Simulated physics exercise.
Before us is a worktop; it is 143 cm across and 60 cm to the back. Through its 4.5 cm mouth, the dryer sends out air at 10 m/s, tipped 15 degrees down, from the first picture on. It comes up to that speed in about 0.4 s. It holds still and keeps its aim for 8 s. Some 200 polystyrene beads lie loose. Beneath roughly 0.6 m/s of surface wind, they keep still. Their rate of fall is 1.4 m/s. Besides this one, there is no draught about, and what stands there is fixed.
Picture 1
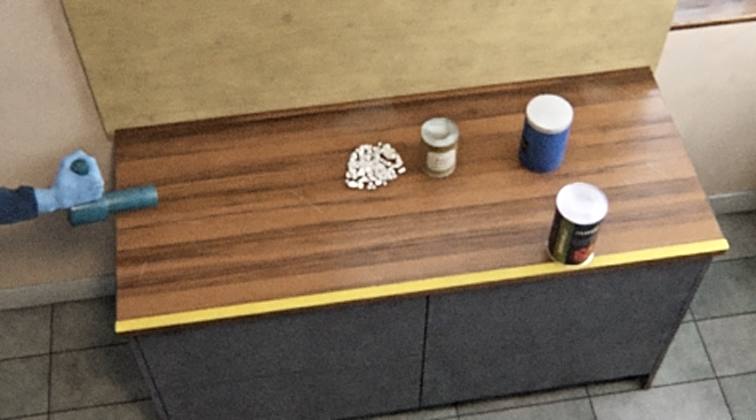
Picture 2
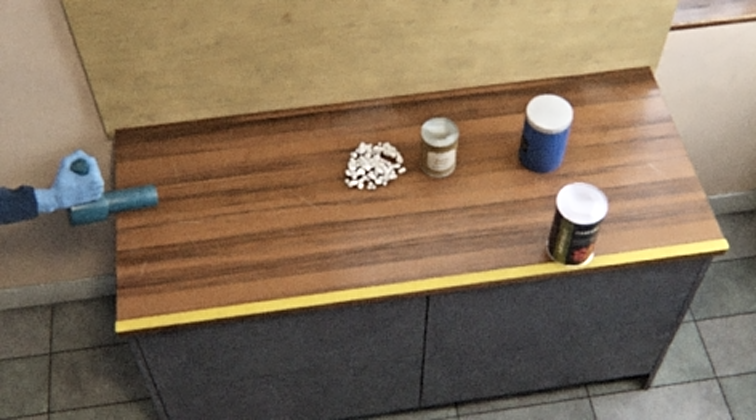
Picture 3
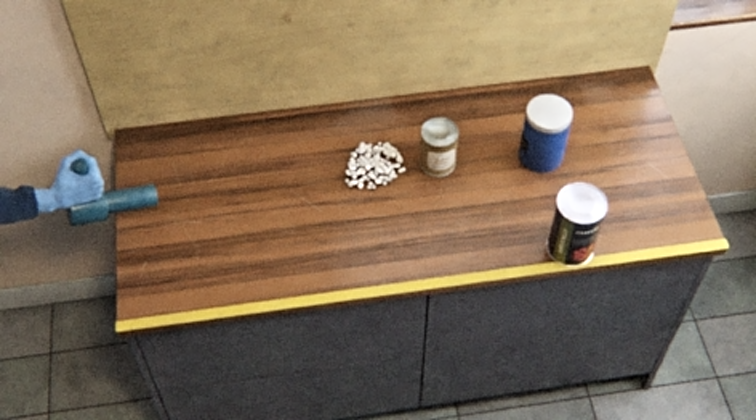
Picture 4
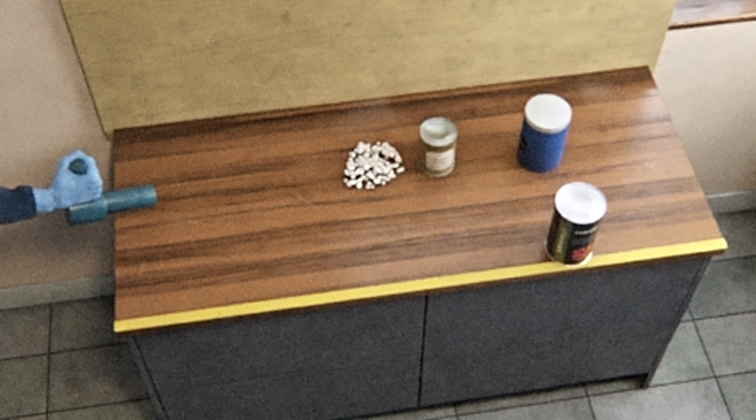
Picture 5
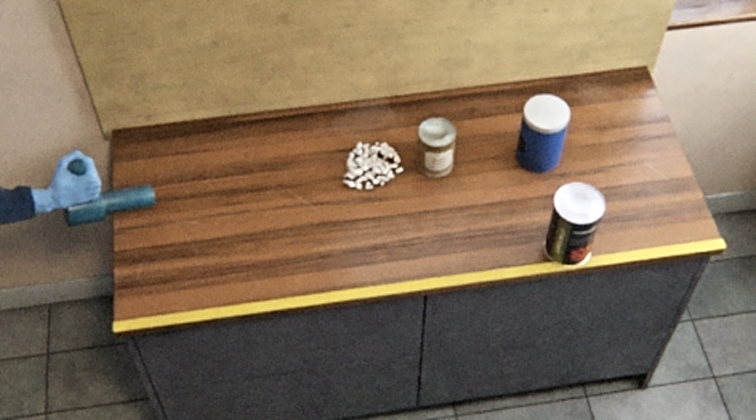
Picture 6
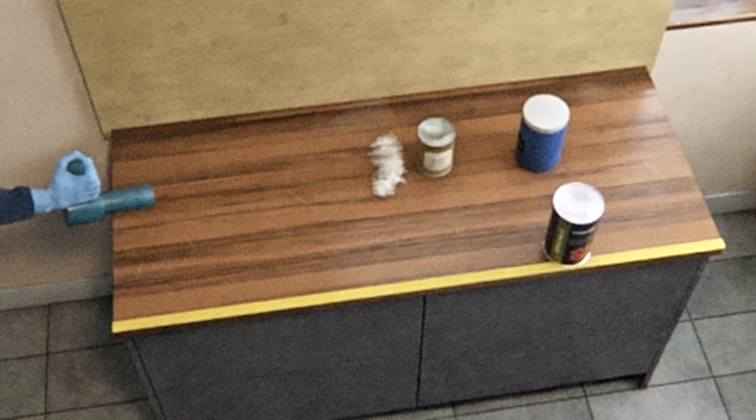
The footage shows a gloved hand holding a teal dryer still at the left end of a wooden worktop, facing a loose pile of white beads beside a jar and tins, before most of the beads suddenly shift rightward in a blur.
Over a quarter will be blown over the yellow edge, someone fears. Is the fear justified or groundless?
Within the limit.
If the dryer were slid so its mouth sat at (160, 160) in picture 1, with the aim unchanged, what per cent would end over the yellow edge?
Estimate: About 0 %.
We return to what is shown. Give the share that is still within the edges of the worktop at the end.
Close to 10 in a hundred are still there.
Then, 1.2 s after the last picture, 80 % are on the move or not yet settled, 0 % are over the yellow edge; the middle of those still in play is near (628, 204).
Then, 2.2 s after the last picture, 31 % are on the move or not yet settled, 2 % are over the yellow edge; the middle of those still in play is near (614, 153).
Then, 4.0 s after the last picture, 14 % are on the move or not yet settled, 2 % are over the yellow edge; the middle of those still in play is near (604, 142).
Then, 7.6 s after the last picture, at the end, 2 % are over the yellow edge.
